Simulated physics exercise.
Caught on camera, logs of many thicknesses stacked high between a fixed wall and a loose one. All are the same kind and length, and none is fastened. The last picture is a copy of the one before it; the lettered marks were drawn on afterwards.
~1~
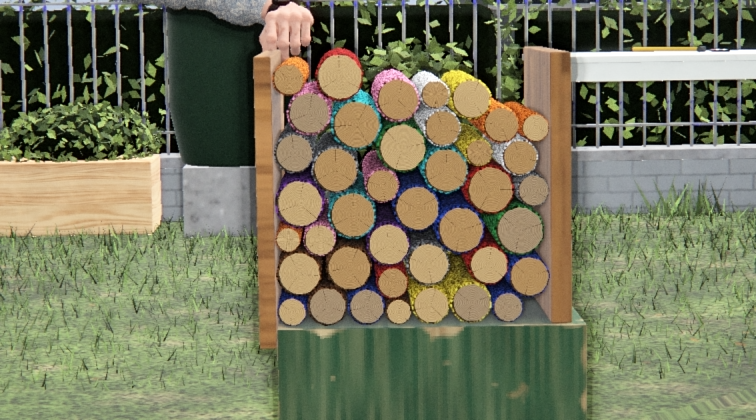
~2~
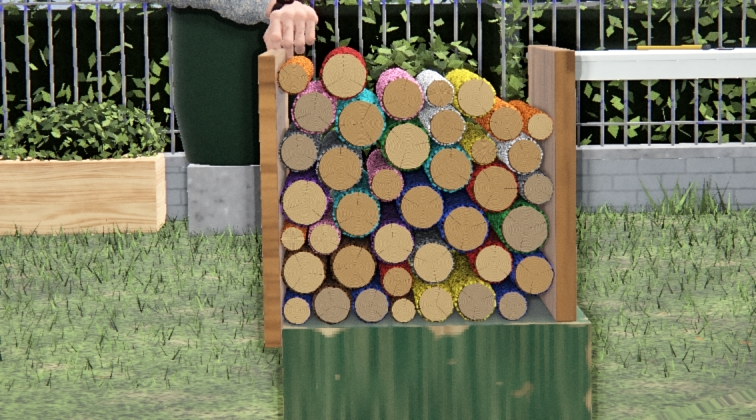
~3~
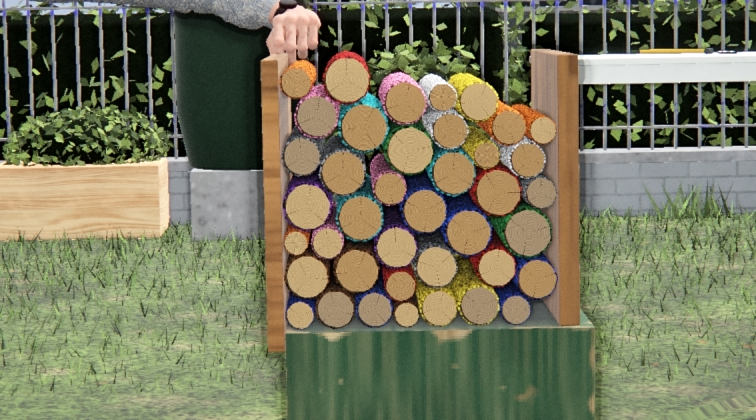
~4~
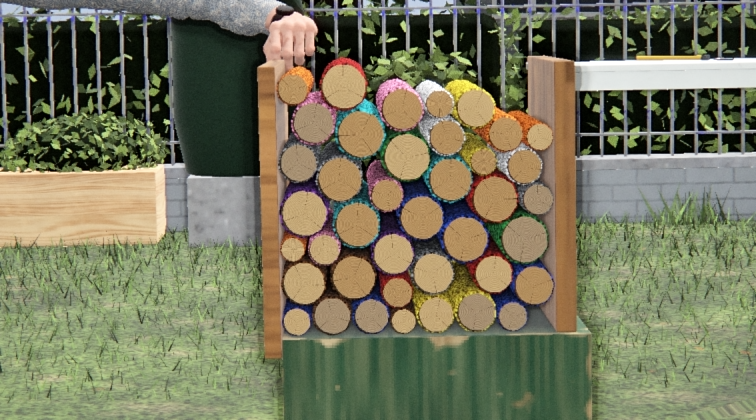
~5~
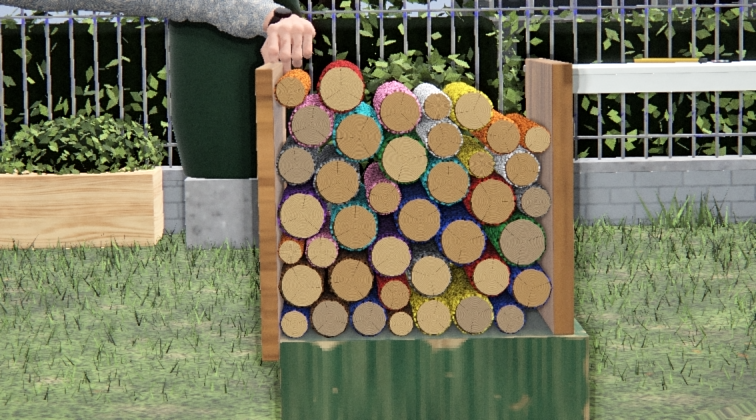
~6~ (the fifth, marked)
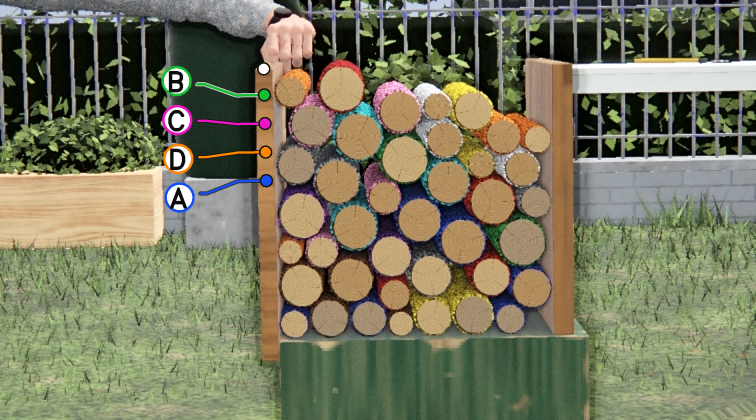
To begin with, a hand rests on the top left of an open wooden rack packed with round logs with colourful sides, standing on a green base in a garden. The view shifts slightly, nudging everything right, then drifts back left and a little lower, while the logs keep their arrangement.
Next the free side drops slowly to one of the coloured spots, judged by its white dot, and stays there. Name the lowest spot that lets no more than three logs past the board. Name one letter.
Down to A.
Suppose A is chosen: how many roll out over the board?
It comes to one.
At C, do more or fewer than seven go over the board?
It loses fewer than seven.
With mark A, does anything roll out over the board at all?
At A: Yes.
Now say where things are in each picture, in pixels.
In the first picture, a log (471, 302); a log (428, 264); a log (488, 265).
In the second picture, a log (493, 264); a log (524, 229).
In the third picture, a log (453, 173); a log (527, 160).
In the fourth picture, a log (344, 87); side board (276, 197).
In the fifth picture, a log (294, 324); a log (473, 314); a log (430, 276).
On the marked copy, A at (266, 181); B at (264, 95); C at (265, 124); D at (265, 152); the white dot at (263, 69).
Following A. Soon after the start, top of the board (274, 120).
Later, top of the board (275, 179).
In the end, top of the board (275, 180), one out over the board.
As for the rest, B none out over the board; C none out over the board; D none out over the board.
